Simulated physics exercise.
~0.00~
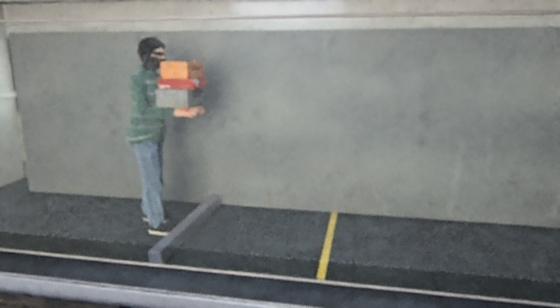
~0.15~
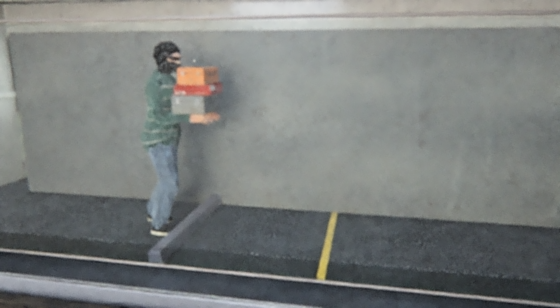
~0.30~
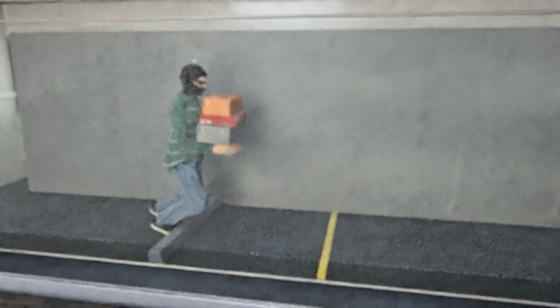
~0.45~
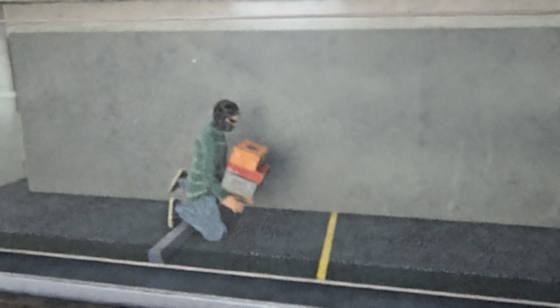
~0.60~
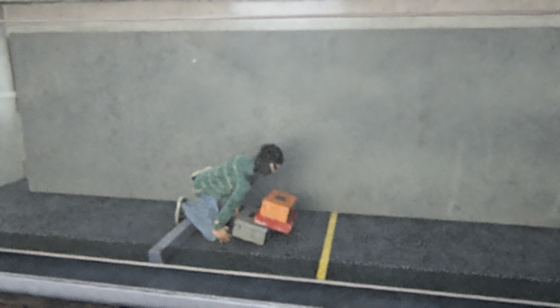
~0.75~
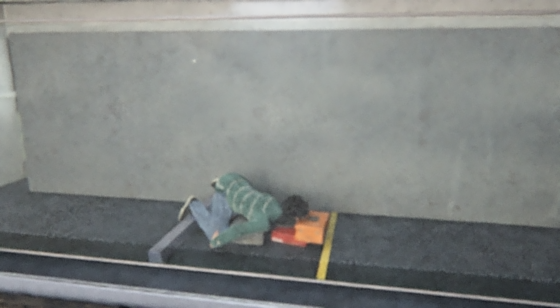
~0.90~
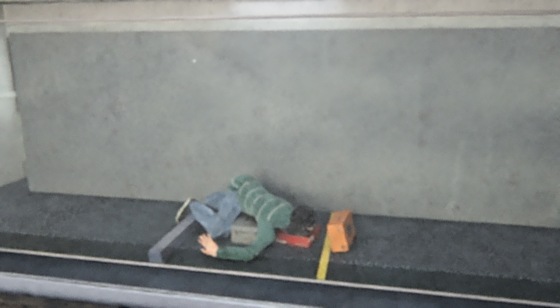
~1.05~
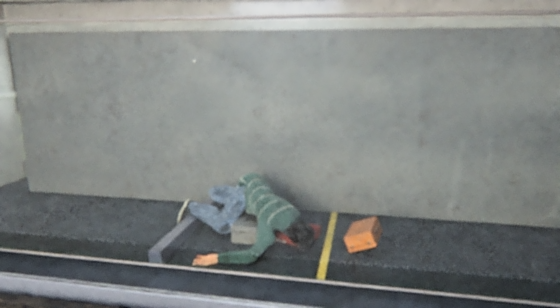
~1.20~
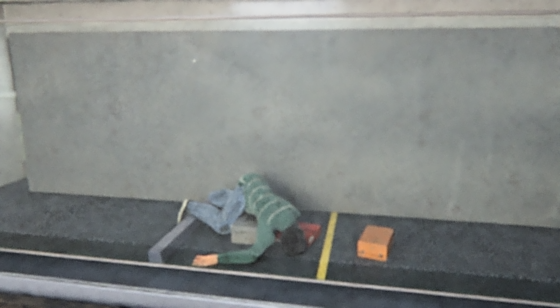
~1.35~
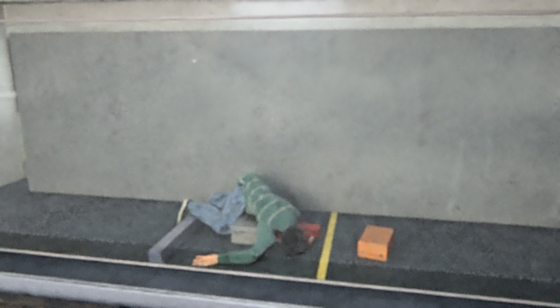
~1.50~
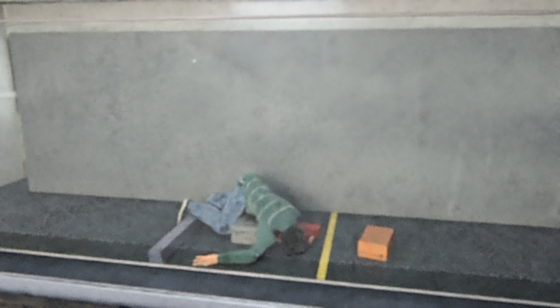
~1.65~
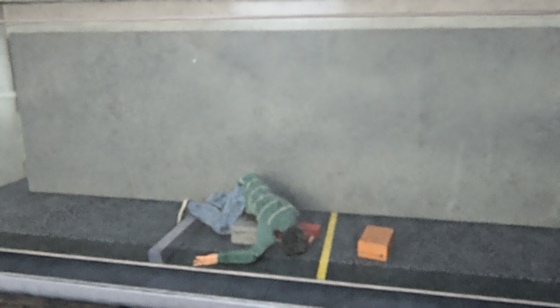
Person carrying stacked boxes pitching forward over a low rail, collapsing onto them as the orange box tumbles past a yellow line.
